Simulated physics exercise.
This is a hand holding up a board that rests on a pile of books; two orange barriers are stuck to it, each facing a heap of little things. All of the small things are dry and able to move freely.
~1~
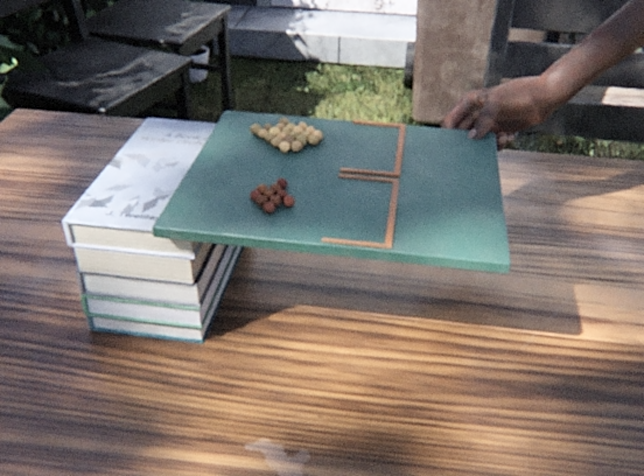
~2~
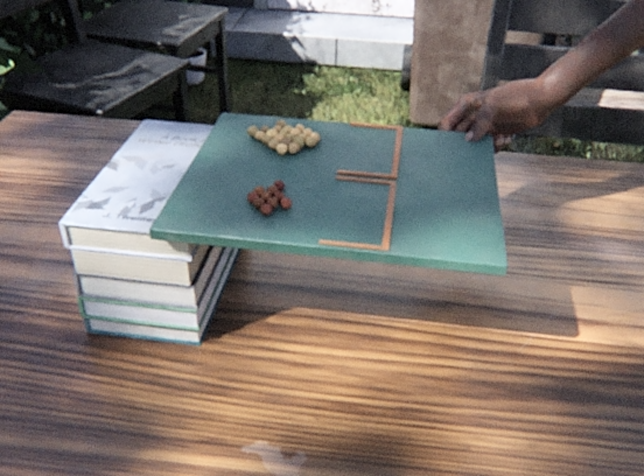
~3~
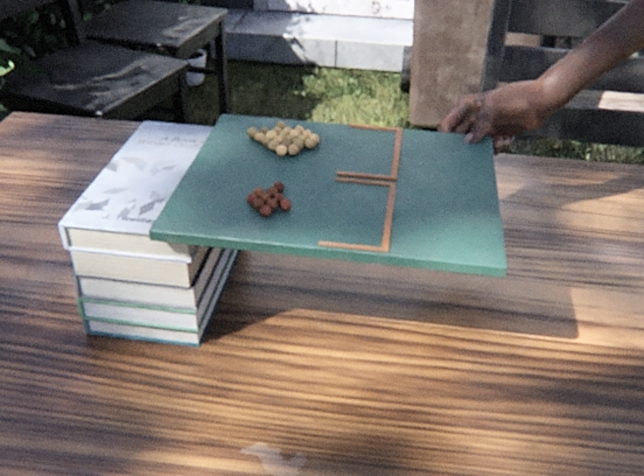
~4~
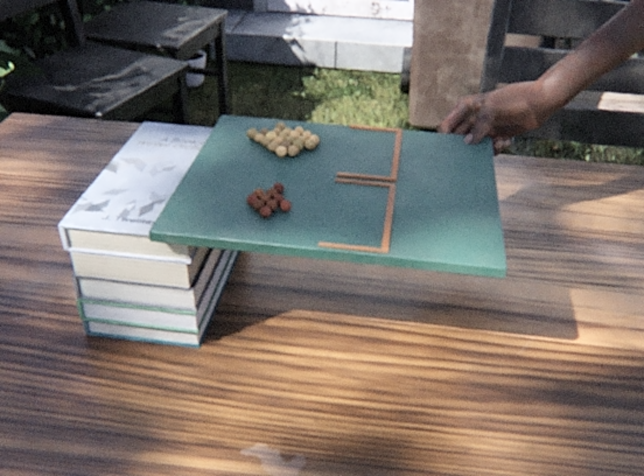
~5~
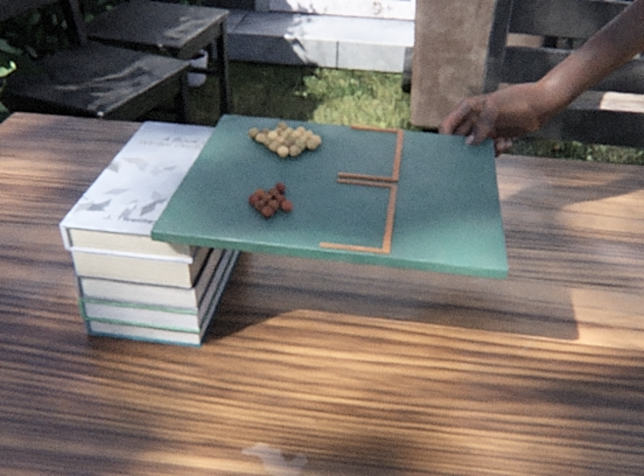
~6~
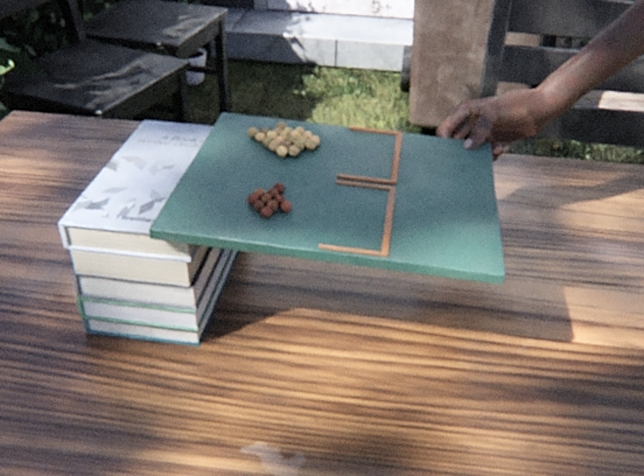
On an outdoor wooden table, a hand held up the right end of a green board resting on stacked books, lowering it very slightly while the pale and reddish-brown heaps stayed still beside two orange barriers.
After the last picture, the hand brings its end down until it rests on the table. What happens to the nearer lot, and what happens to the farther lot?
Result: The nearer lot gets past; the farther lot gets past.
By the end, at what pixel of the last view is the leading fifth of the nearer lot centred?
Near (580, 356) in the last view.
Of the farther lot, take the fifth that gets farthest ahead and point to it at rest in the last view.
Close to (556, 282), I reckon.
Then, 0.47 s past the last view, board sloping at 9°; nearer lot where it was; farther lot where it was.
Then, 1.07 s past the last view, board sloping at 19°; nearer lot on its way down; farther lot on its way down.
Then, 1.72 s past the last view, board sloping at 29°; nearer lot all past its bar; farther lot about two thirds past its bar.
Finally, board resting at 30°; nearer lot all past its bar; farther lot about two thirds past its bar.
